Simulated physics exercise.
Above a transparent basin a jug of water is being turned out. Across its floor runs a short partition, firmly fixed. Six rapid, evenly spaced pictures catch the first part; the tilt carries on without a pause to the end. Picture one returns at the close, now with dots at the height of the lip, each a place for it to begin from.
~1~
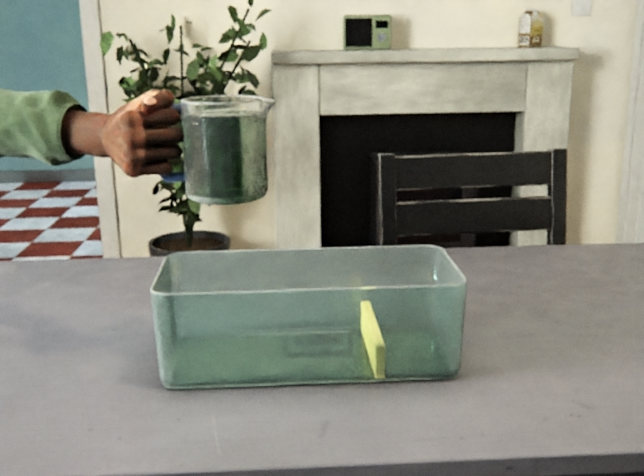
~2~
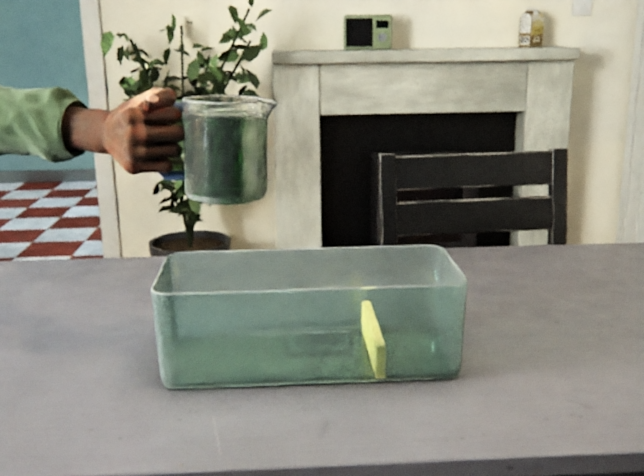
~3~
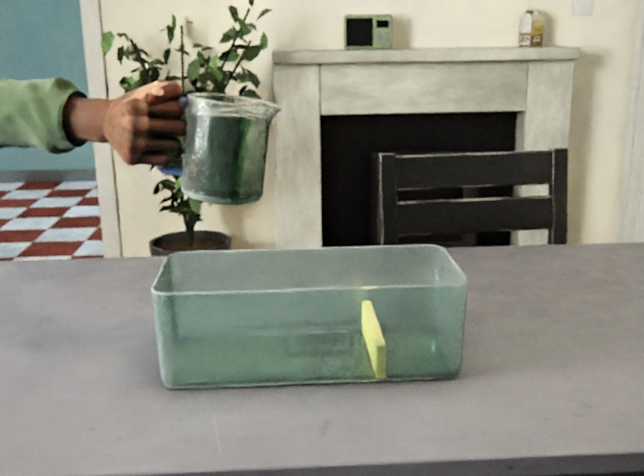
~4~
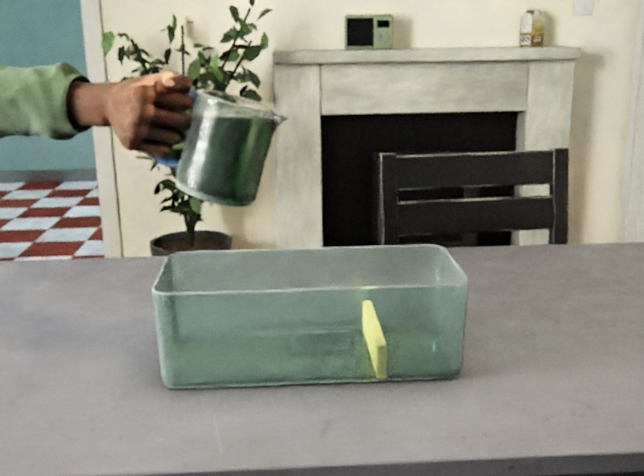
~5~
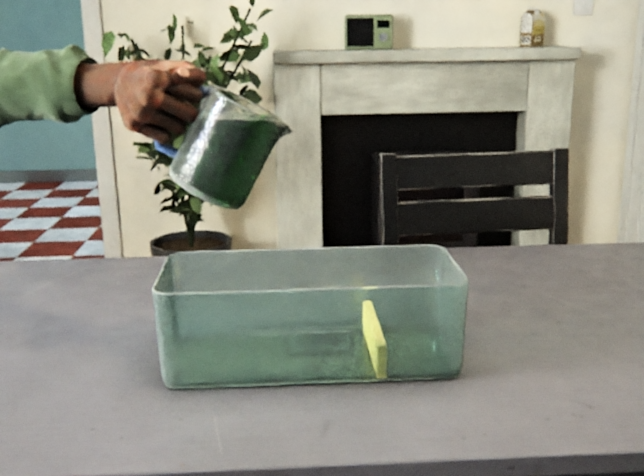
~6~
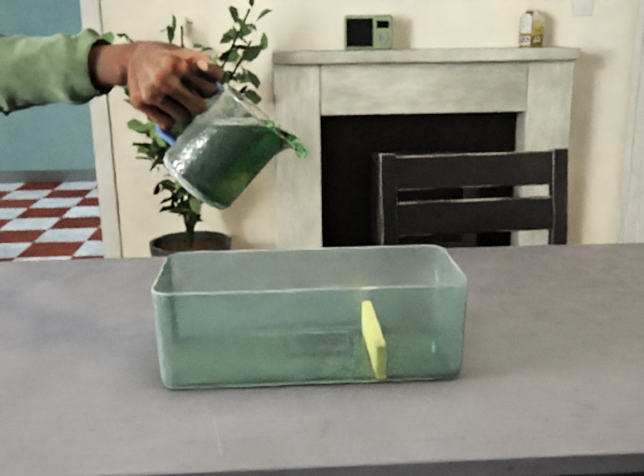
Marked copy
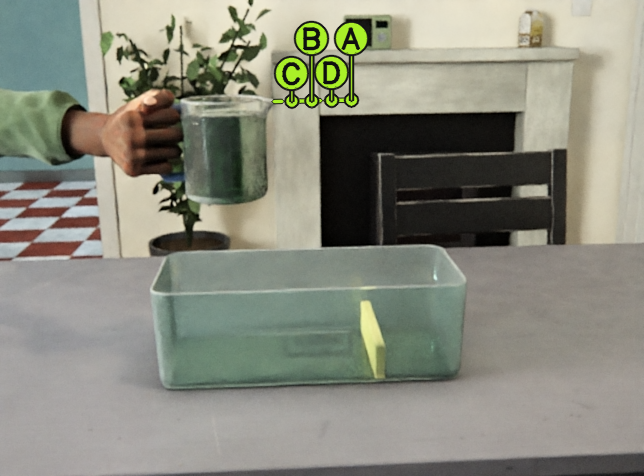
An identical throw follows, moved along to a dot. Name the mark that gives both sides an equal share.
The answer is spot B.
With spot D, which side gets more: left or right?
More ends on the right.
On the marked copy, A at (351, 100); B at (311, 100); C at (291, 101); D at (331, 100).
For spot A, about 26 % ends left of the wall and 67 % right of it; 7 % is lost outside.
For spot B, about 52 % ends left of the wall and 46 % right of it.
For spot C, about 82 % ends left of the wall and 14 % right of it; 4 % is lost outside.
For spot D, about 28 % ends left of the wall and 69 % right of it; 3 % is lost outside.
